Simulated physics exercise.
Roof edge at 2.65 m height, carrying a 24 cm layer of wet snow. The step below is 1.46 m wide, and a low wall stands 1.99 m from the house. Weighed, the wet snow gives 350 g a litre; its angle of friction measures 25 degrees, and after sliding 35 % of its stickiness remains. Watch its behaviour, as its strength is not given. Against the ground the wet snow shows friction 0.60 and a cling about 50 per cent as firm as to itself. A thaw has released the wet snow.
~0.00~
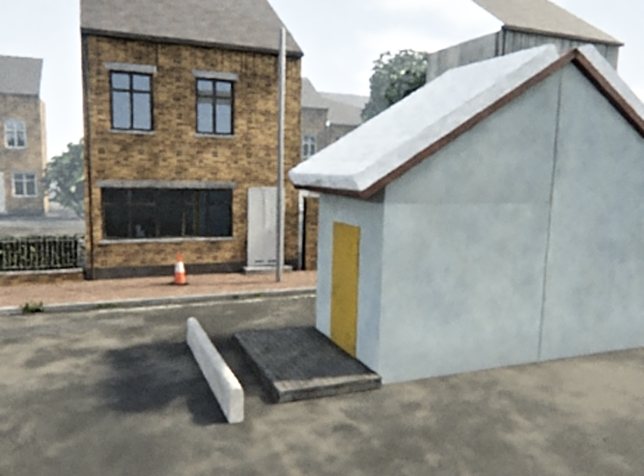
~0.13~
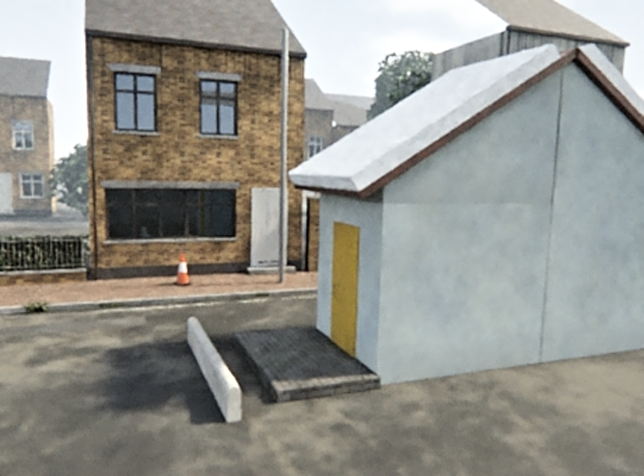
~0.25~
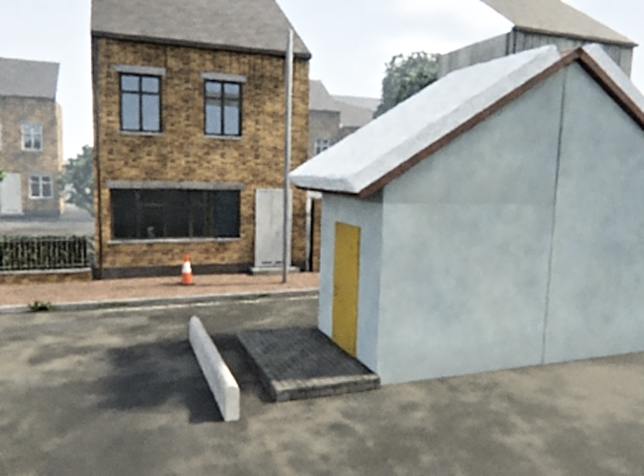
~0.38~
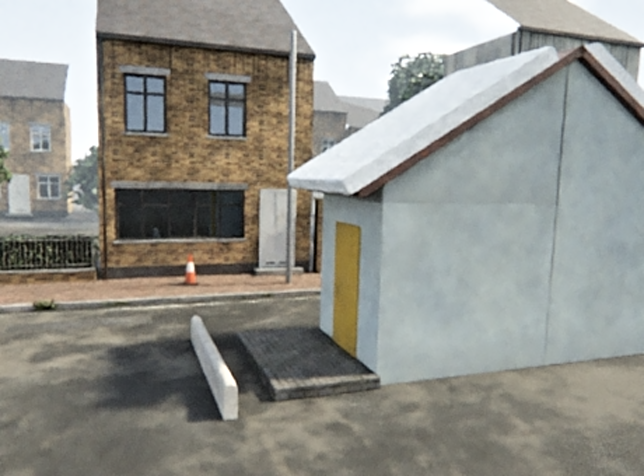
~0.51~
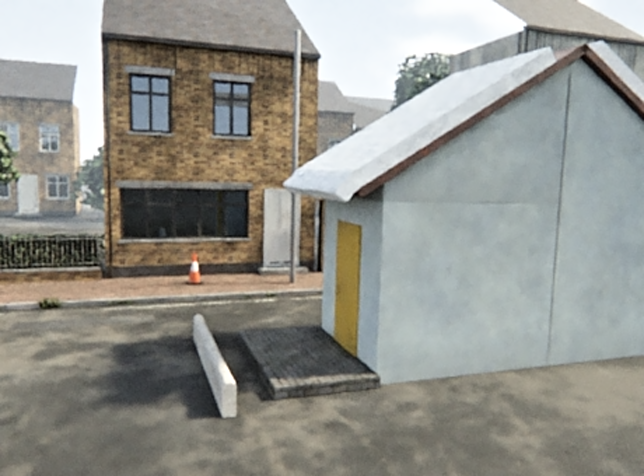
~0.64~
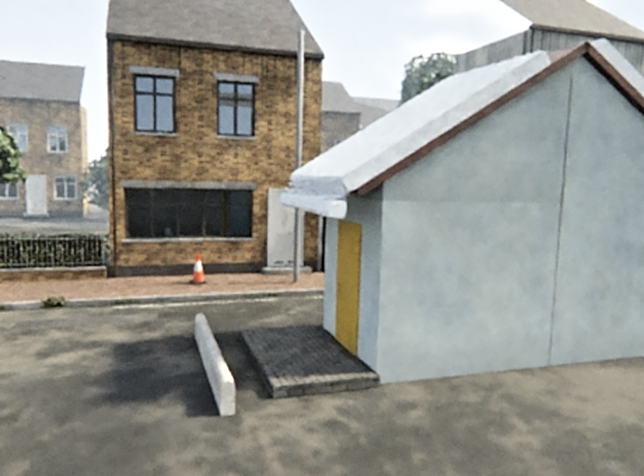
Wet snow sliding slowly down the roof of a pale blue-grey outbuilding, its lower edge creeping past the eaves and cracking.
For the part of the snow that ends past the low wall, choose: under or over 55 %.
Expect under.
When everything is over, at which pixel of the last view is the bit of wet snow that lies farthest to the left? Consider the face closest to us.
Look roughly at (8, 424).
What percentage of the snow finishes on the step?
Something like 30 percent.
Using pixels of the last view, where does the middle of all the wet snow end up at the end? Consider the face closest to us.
The middle is near (220, 387) in that view.
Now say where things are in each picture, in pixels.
The first frame shows leading edge of the wet snow at (354, 179), 1 % of it past the eaves, in one piece.
The second frame shows leading edge of the wet snow at (352, 179), its middle shifted 1.3 cm, 2 % of it past the eaves, in one piece.
The third frame shows leading edge of the wet snow at (349, 181), its middle shifted 5.3 cm, 3 % of it past the eaves, in one piece.
The fourth frame shows leading edge of the wet snow at (344, 184), its middle shifted 12 cm, 4 % of it past the eaves, in one piece.
The fifth frame shows leading edge of the wet snow at (337, 189), its middle shifted 22 cm, 7 % of it past the eaves, cracking.
The sixth frame shows leading edge of the wet snow at (330, 211), its middle shifted 35 cm, 11 % of it past the eaves, cracking.
After 1.07 s, 85 % is still on the roof and 0 % is past the low wall.
After 1.58 s, 55 % is still on the roof and 0 % is past the low wall.
After 2.09 s, 9 % is still on the roof and 4 % is past the low wall.
After 2.60 s, none is still on the roof and 34 % is past the low wall.
After 3.30 s, at the end, none is still on the roof and 34 % is past the low wall.
